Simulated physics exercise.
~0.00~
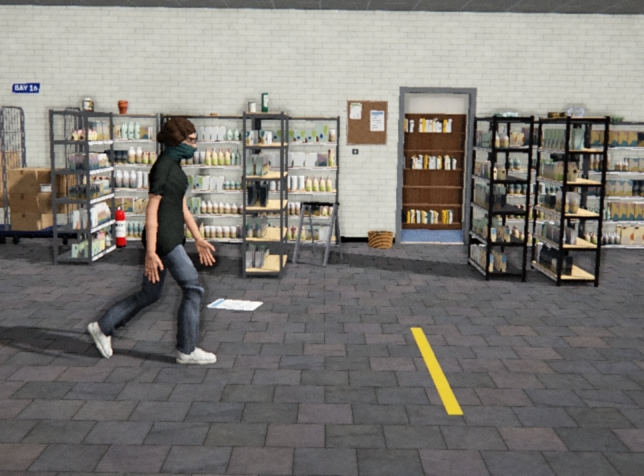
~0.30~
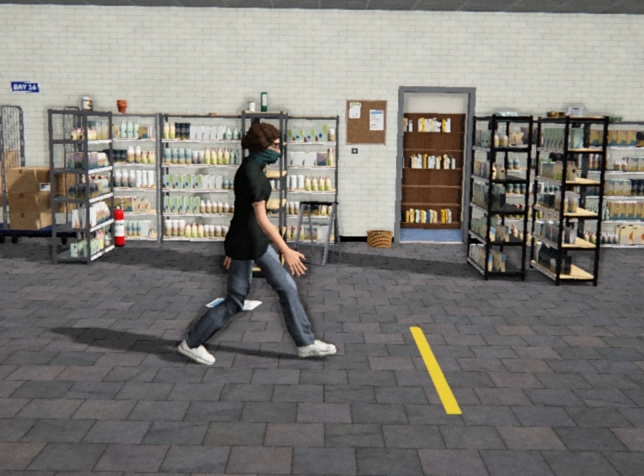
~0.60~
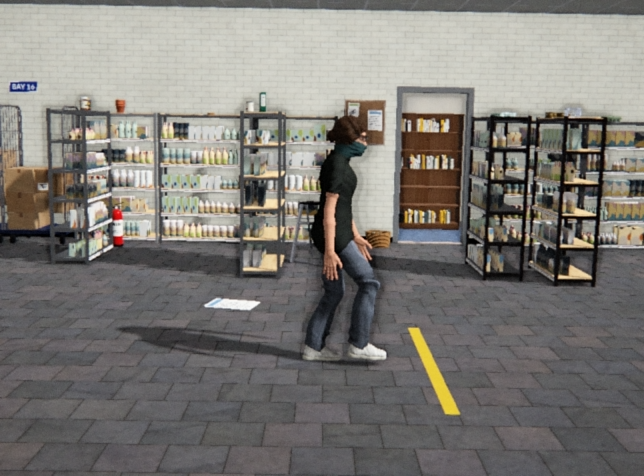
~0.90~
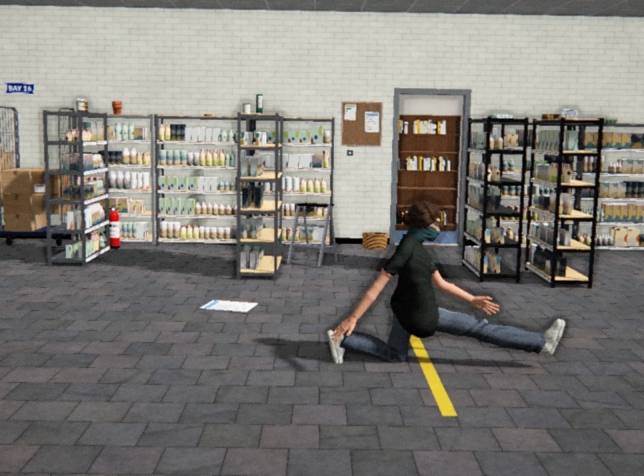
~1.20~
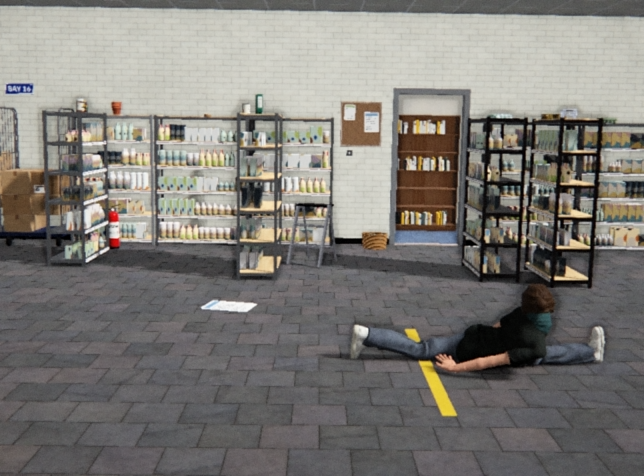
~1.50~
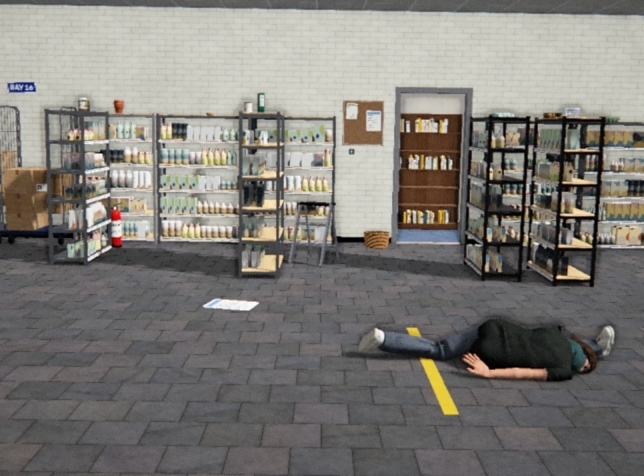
Storeroom with stocked shelves, a masked person in dark clothes walking right, collapsing into a split and lying across a yellow strip.
